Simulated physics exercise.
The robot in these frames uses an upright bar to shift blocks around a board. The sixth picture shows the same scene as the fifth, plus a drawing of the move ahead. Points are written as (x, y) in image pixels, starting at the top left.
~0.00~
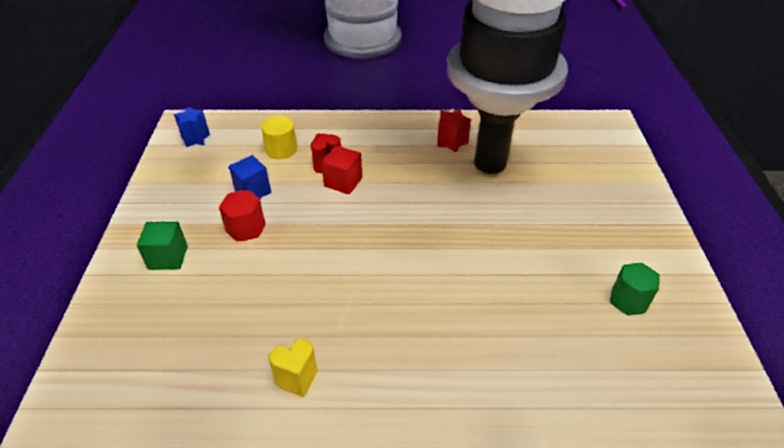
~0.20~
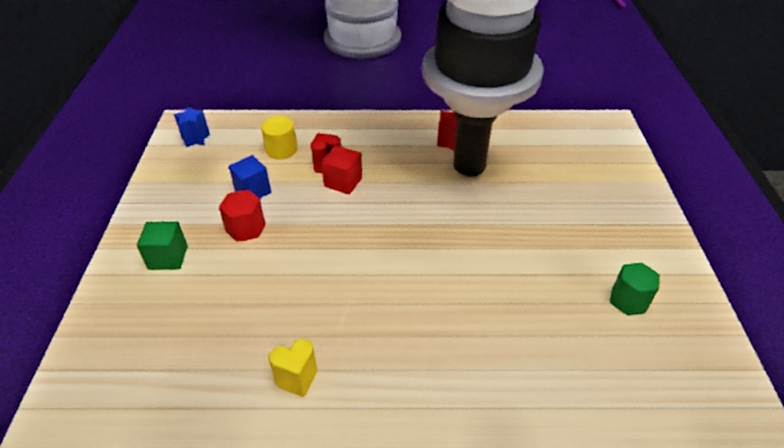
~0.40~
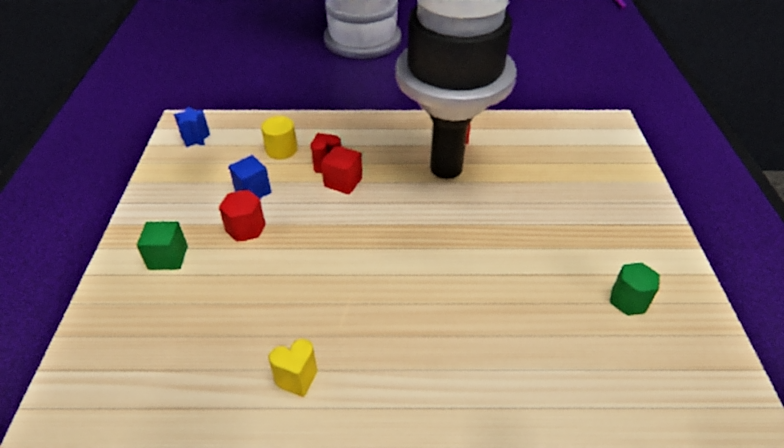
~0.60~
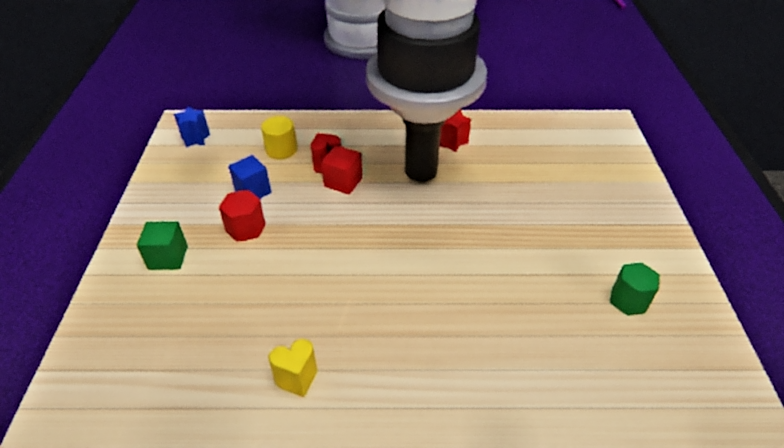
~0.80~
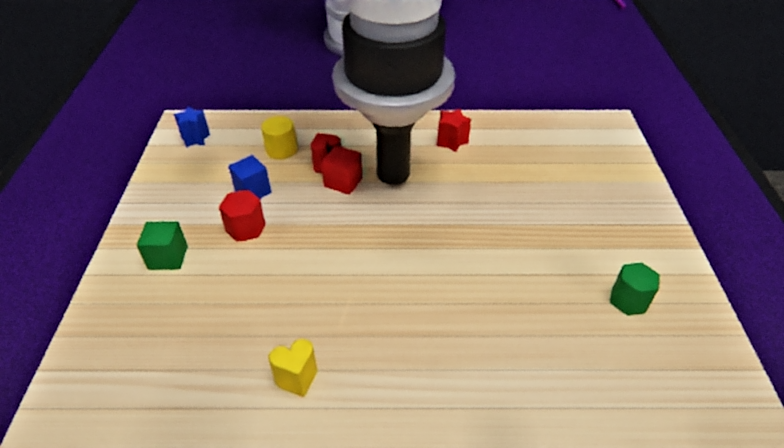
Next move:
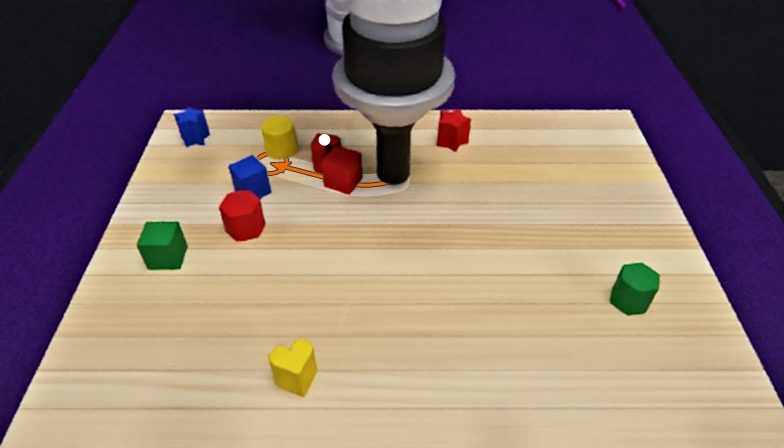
A black upright bar moves left past a red star toward other colored blocks.
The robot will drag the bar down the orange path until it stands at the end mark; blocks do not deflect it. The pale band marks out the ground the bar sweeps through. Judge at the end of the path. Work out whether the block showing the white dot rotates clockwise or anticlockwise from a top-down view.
Viewed from the top, it goes clockwise.
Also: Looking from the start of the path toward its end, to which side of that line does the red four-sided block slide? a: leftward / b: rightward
Choice a: Leftward.
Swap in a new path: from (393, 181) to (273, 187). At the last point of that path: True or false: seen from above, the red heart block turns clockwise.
True.
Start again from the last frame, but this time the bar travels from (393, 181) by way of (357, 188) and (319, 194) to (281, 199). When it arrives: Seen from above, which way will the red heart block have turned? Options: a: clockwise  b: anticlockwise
The one that fits is a, clockwise.
The drawn path runs from (393, 181) via (350, 184) and (309, 173), ending at (271, 163); the dot is on the red heart block.
On the path given first. One third of the way, bar at (348, 176); red heart block at (316, 137), turned 45° clockwise; red four-sided block at (315, 155).
Two thirds of the way, bar at (308, 166); red heart block at (310, 131), turned 45° clockwise; red four-sided block at (272, 150), turned 40° anticlockwise.
At the end, bar at (270, 156); blue star block not moved; blue four-sided block at (228, 171), turned 40° anticlockwise; yellow round block at (270, 119); red heart block at (309, 130), turned 55° clockwise; red four-sided block at (232, 149), turned 80° anticlockwise.
